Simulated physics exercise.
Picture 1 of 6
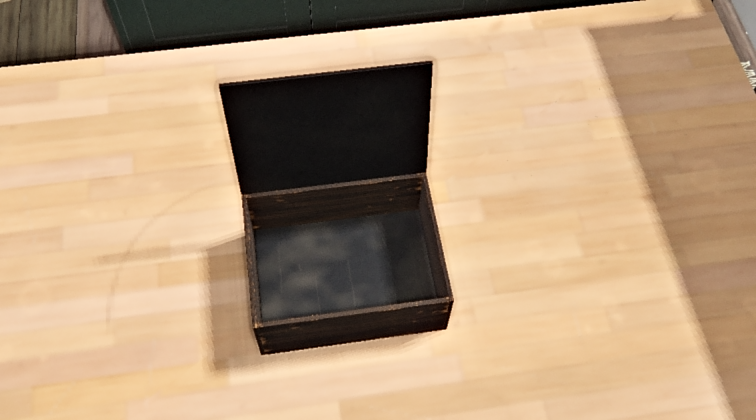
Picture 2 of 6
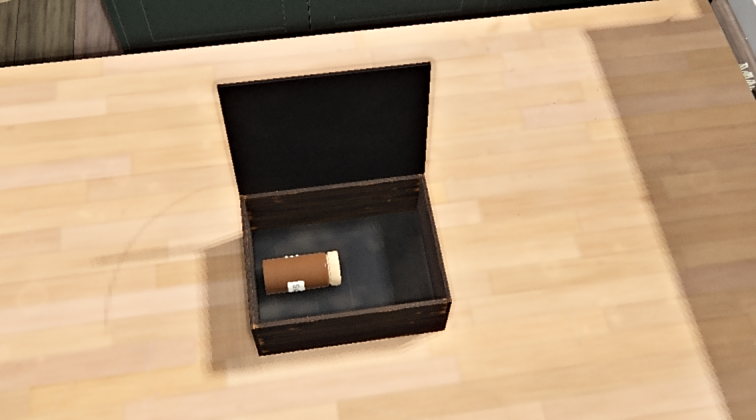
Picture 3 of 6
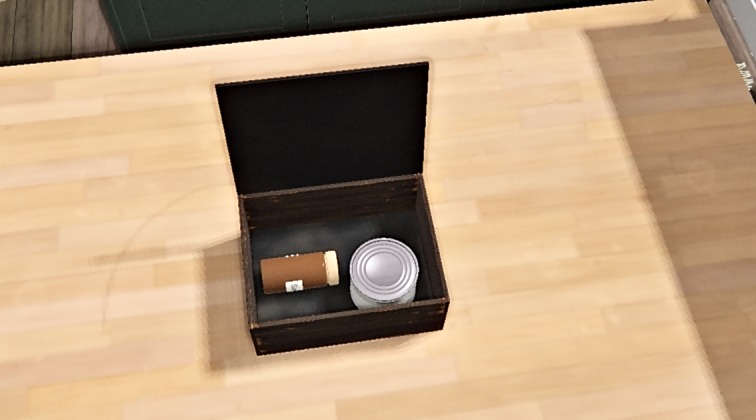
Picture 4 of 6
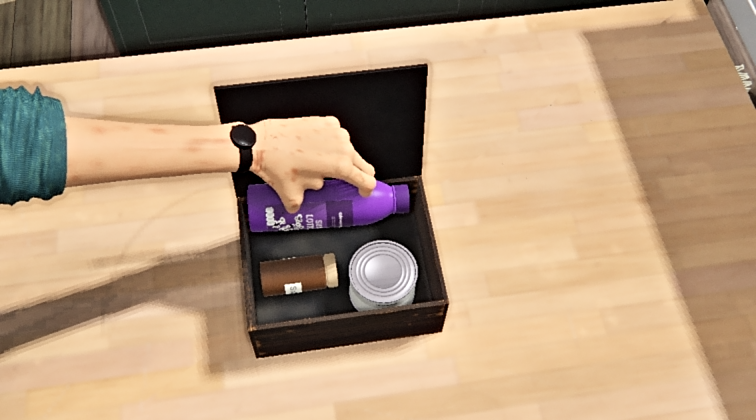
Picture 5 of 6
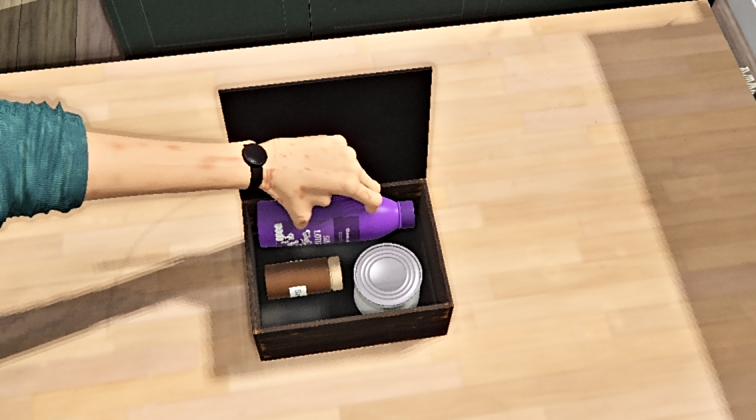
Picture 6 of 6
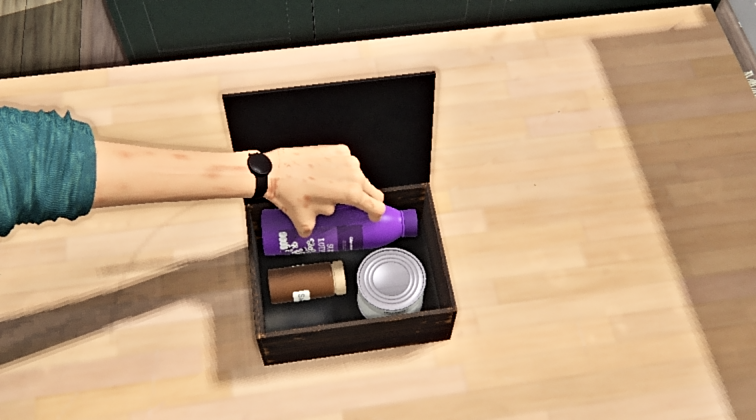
In an open box holding a brown jar and white tub, a hand lowers a purple bottle.
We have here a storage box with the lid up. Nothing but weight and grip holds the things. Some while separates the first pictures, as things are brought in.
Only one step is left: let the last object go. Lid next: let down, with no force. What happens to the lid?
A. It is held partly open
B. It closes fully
Option B: It closes fully.
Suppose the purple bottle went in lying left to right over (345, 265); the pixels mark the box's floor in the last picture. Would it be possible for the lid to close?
Result: Lid drops fully.
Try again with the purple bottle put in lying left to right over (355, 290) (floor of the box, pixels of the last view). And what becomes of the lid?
The lid settles shut this time.
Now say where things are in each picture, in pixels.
In the first picture, the last thing is not in view yet.
In the second picture, the last thing is not in view yet.
In the third picture, the last thing is not in view yet; white tub (384, 279).
The fourth picture shows on its way; purple bottle (329, 204); white tub (383, 281).
The fifth picture shows on its way; purple bottle (337, 219); white tub (387, 284).
The sixth picture shows put in, still held; purple bottle (340, 228); white tub (391, 289).
Then, 0.90 s on from there, lid starting down; purple bottle shifted about its own width near (336, 239); brown shaker shifted a little.
Then, 1.60 s on from there, lid 56° above the rim; purple bottle shifted about its own width near (336, 239); brown shaker shifted about its own width.
Then, 2.10 s on from there, lid 16° above the rim; purple bottle shifted about its own width near (336, 239); brown shaker shifted about its own width.
In the end, lid shut; moved from the start, purple bottle; the other 2 unmoved. At the end, from the last picture's camera, purple bottle near (336, 239).
